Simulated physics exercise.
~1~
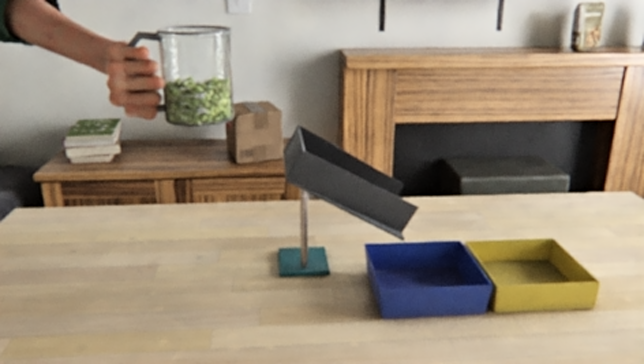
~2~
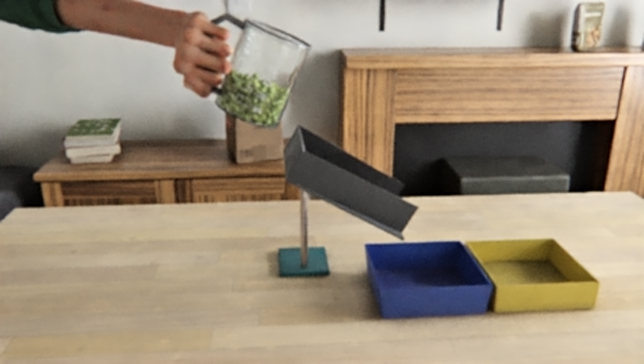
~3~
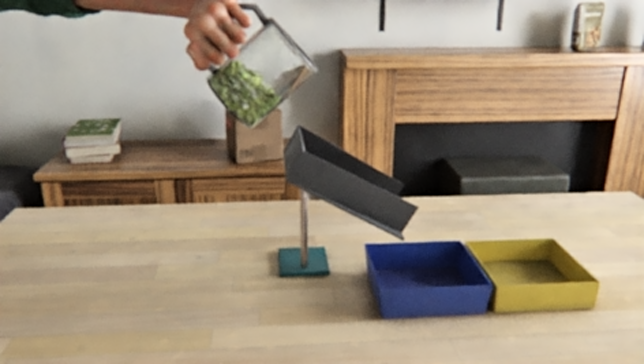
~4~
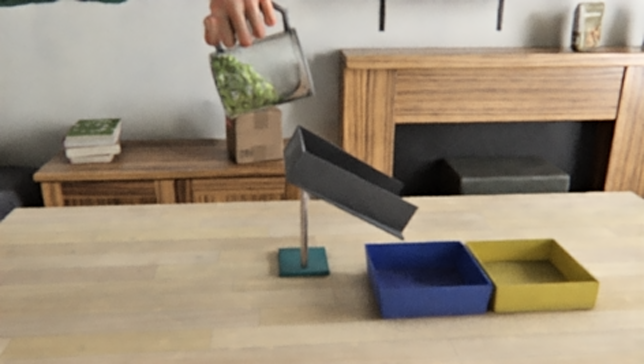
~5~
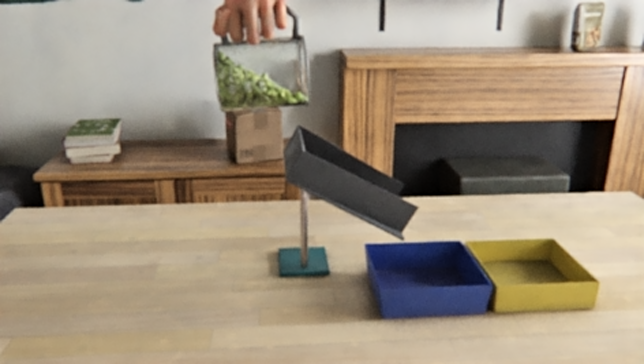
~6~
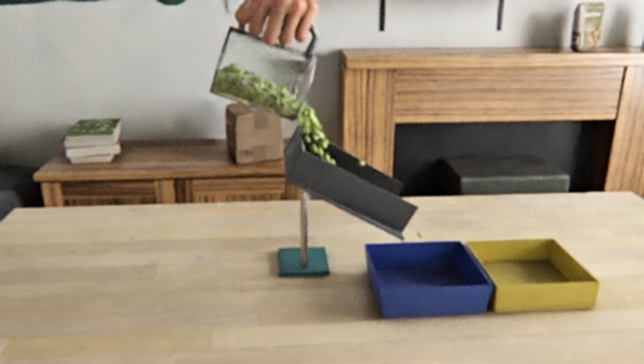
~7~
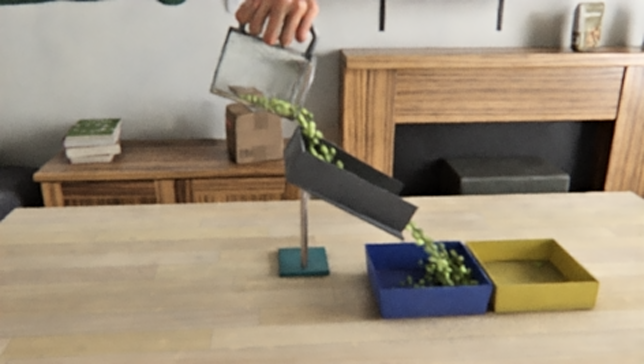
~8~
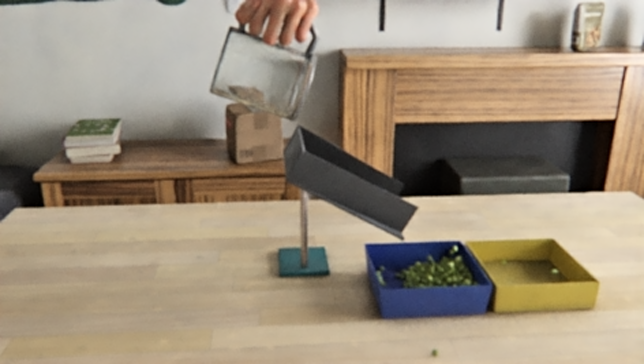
A hand carried a clear jug of small green pieces rightward and tipped it over until they poured onto a dark sloping chute, slid down to the right and landed in the blue tin, leaving the jug looking empty and the yellow tin almost bare.
